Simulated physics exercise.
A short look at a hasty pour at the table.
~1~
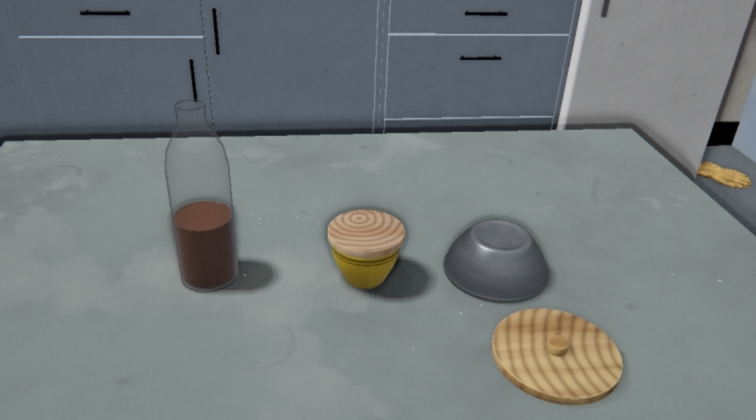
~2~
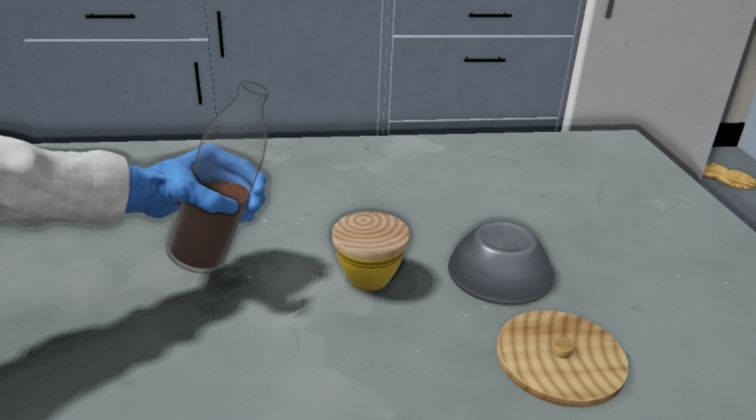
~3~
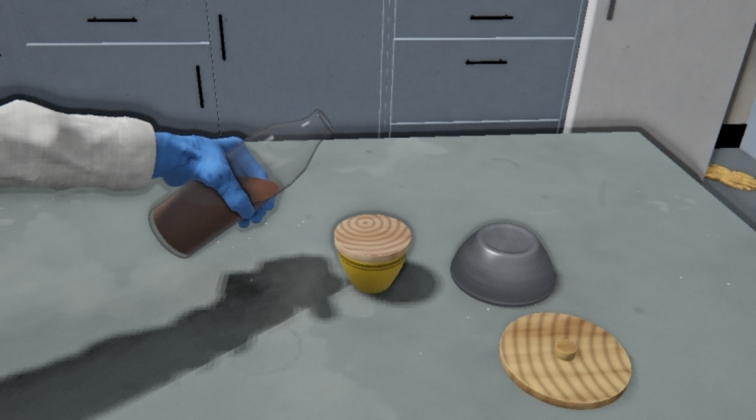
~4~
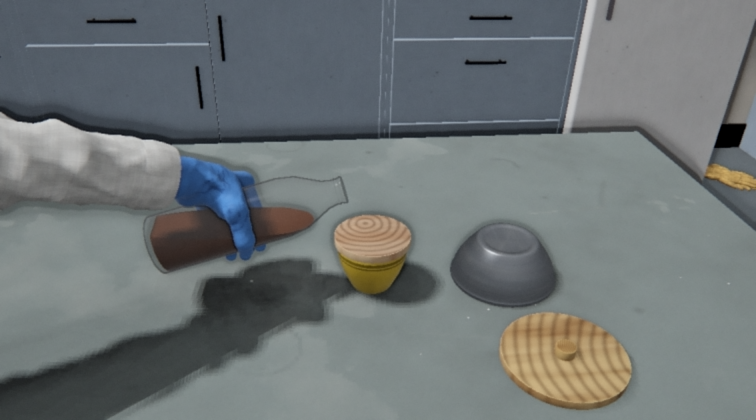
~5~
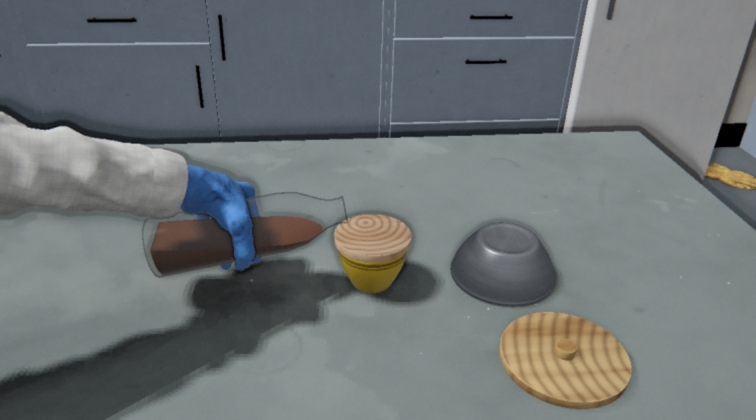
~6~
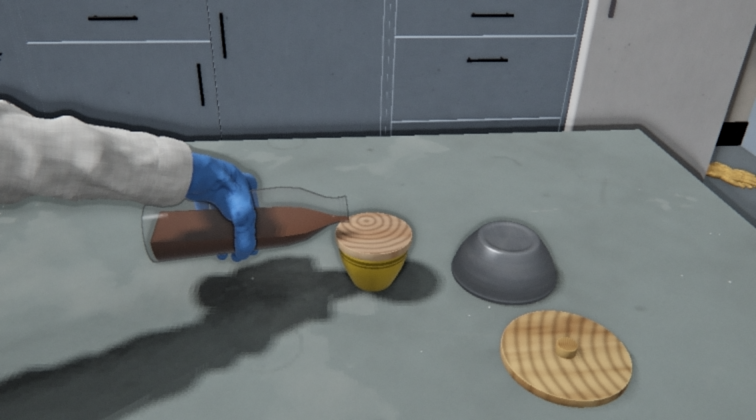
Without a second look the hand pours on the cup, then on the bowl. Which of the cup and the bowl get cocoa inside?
The cup lets it run off outside and the bowl lets it run off outside.
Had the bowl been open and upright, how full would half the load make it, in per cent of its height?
Near 45 in a hundred.
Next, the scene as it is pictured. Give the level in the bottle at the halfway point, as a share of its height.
Some 20 per cent.
Shortly, it hits the lid of the cup and runs off.
Then, it runs off the upturned base of the bowl.
At the finish, the cup is empty, in a puddle; the bowl is empty, in a puddle.
